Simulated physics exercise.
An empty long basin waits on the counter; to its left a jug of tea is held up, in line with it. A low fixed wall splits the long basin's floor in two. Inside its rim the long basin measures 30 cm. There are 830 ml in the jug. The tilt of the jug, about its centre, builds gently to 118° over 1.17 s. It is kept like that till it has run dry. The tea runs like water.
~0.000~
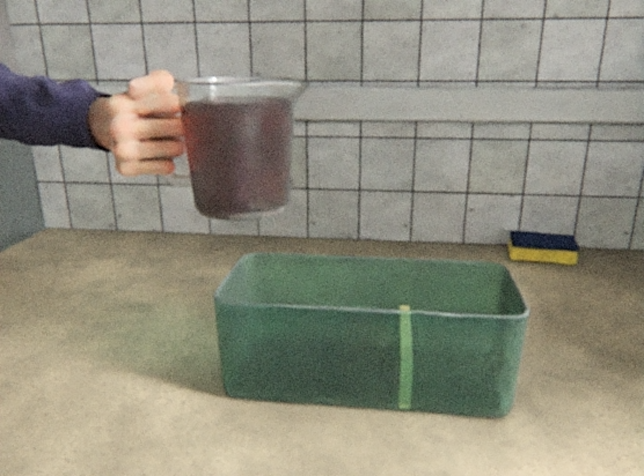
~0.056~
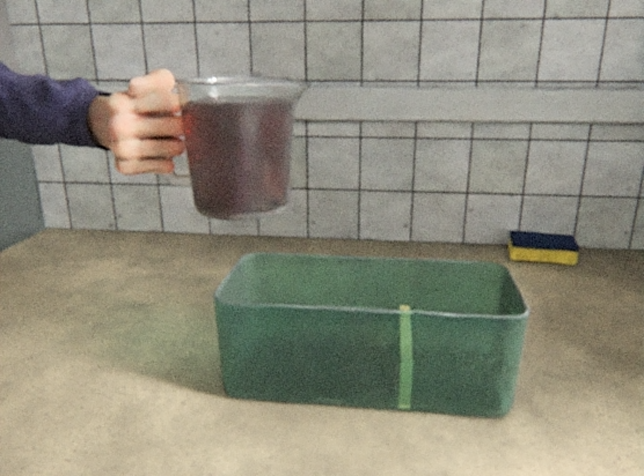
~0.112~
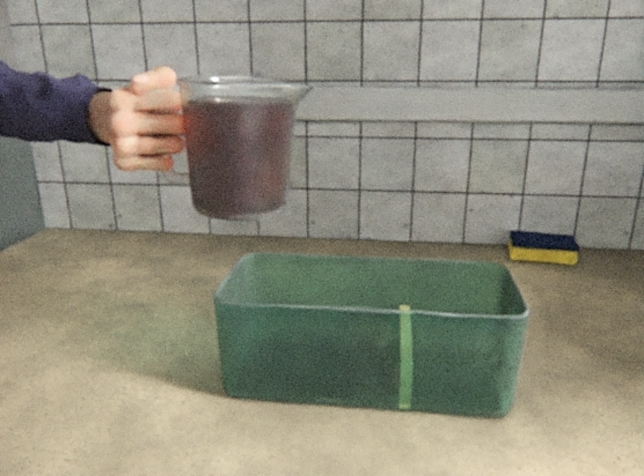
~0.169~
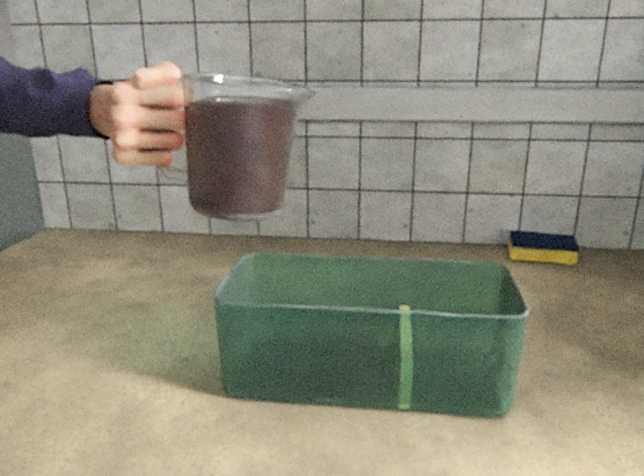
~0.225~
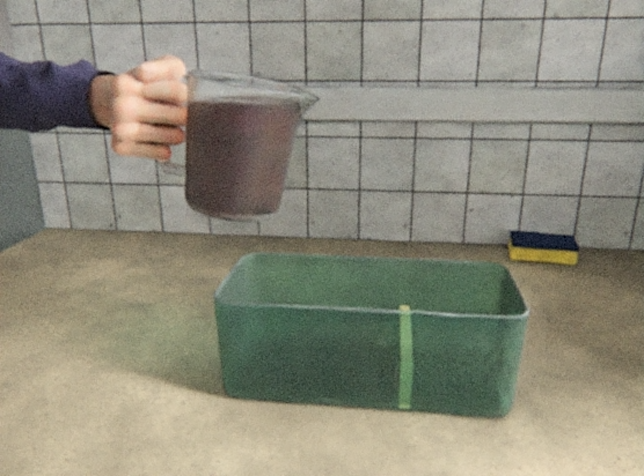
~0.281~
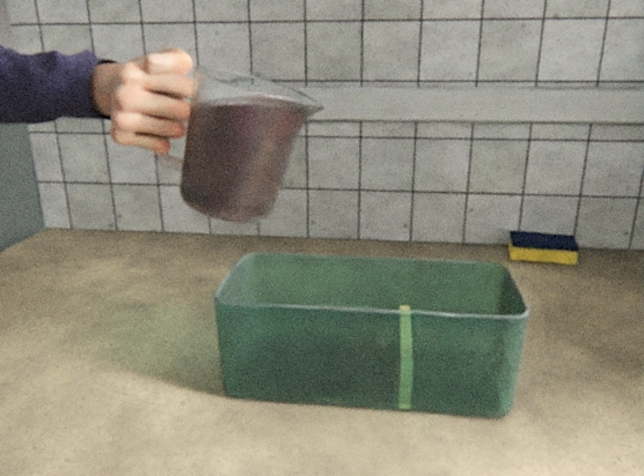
At a kitchen counter with a tiled wall behind, a hand held a clear jug of dark reddish-brown liquid above the left side of an empty green basin and slowly tilted it to the right.
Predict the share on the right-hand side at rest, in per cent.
Roughly 7 per cent is past the wall.
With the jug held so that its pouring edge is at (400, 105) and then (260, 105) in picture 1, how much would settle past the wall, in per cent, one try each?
First 70, then 5 per cent.
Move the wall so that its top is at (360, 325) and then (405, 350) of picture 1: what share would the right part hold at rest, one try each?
First 60, then 20 per cent.
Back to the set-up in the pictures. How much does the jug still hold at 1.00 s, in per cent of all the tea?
About 12 per cent.
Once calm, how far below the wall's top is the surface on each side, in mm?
Left about 22 mm, right about 48 mm.
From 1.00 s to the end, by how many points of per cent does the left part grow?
Near 20 in a hundred.
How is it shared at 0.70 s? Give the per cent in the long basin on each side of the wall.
Left about 9, right about 1.
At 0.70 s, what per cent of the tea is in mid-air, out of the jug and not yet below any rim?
Some 20 per cent.
Then, 0.70 s in, the tilt is 77° and 71 per cent is still to pour, 9 is left of the wall and 1 right of it.
Then, 1.00 s in, the tilt is 112° and 13 per cent is still to pour, 67 is left of the wall and 5 right of it.
Then, 1.32 s in, the tilt is 118° and 0 per cent is still to pour, 87 is left of the wall and 7 right of it.
Then, 1.67 s in, the tilt is 118° and 0 per cent is still to pour, 87 is left of the wall and 7 right of it.
Finally, 87 per cent lies left of the wall, 7 right of it and 5 outside.
